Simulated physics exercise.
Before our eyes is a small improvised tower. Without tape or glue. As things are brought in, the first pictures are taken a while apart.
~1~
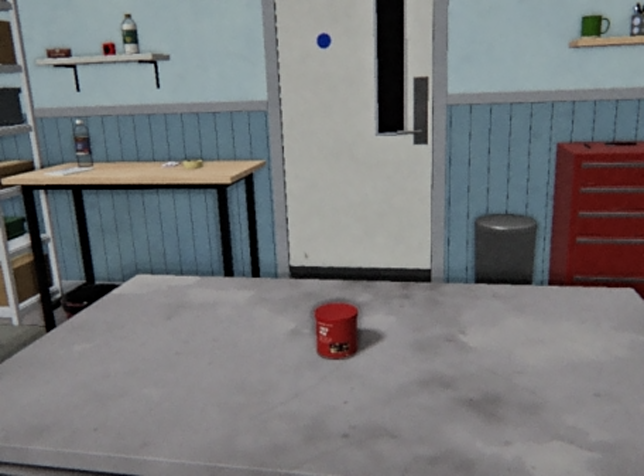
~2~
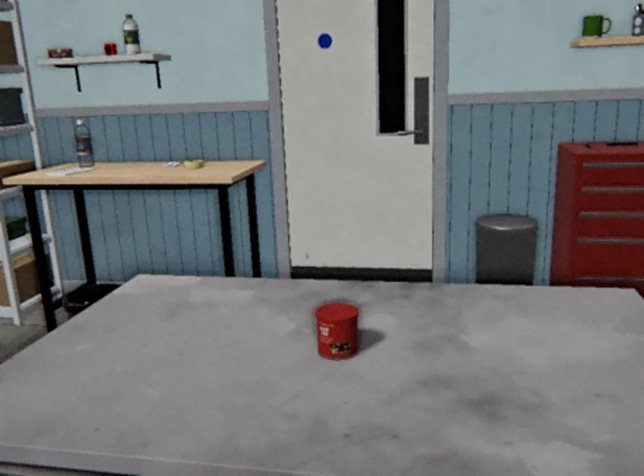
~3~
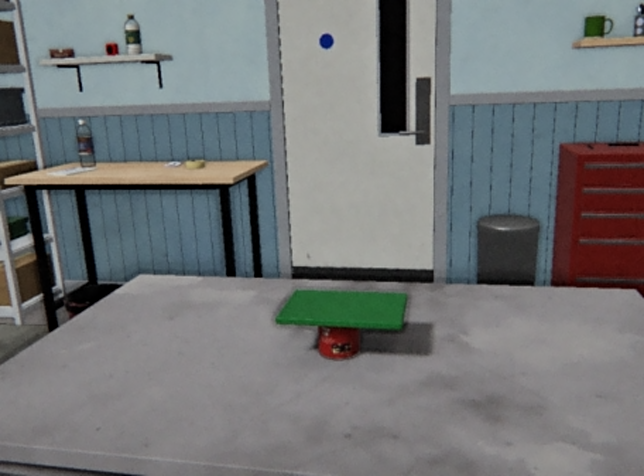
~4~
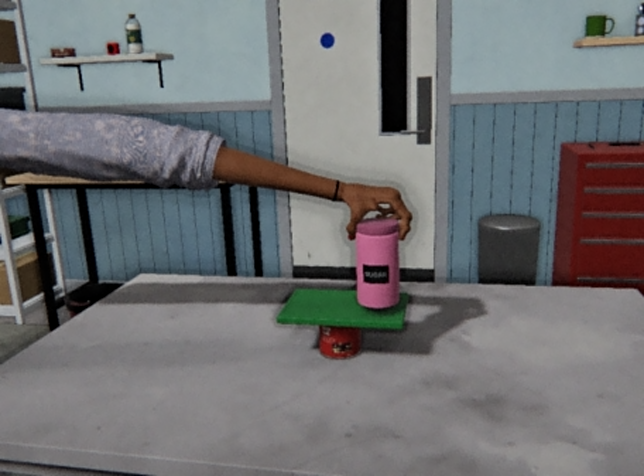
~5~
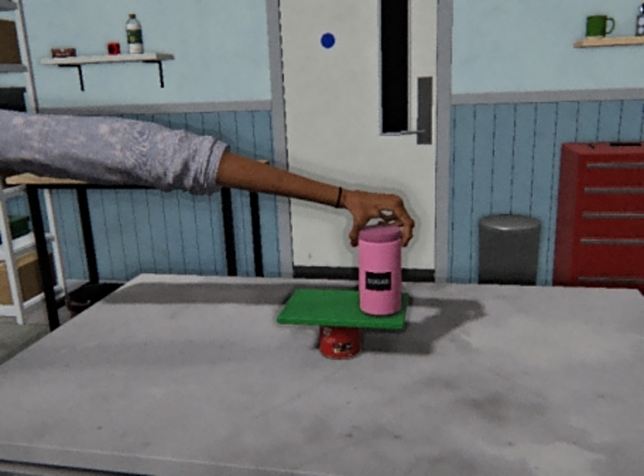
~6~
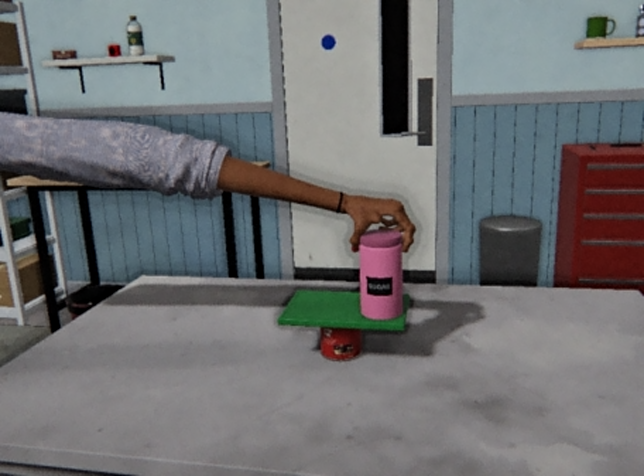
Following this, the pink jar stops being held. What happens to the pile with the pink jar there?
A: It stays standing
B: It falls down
The answer is B.
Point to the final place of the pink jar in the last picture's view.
Around (462, 356).
Then, 0.40 s later than the last frame, pink jar now fallen; green lid tilted by 65°.
Then, 0.60 s later than the last frame, green lid on its side.
Then, 1.20 s later than the last frame, pink jar resting near (463, 353).
When it is over, fallen, green lid and pink jar; red tin as before. End places, in pixels of the last picture, pink jar near (462, 356). The stack loses its balance.
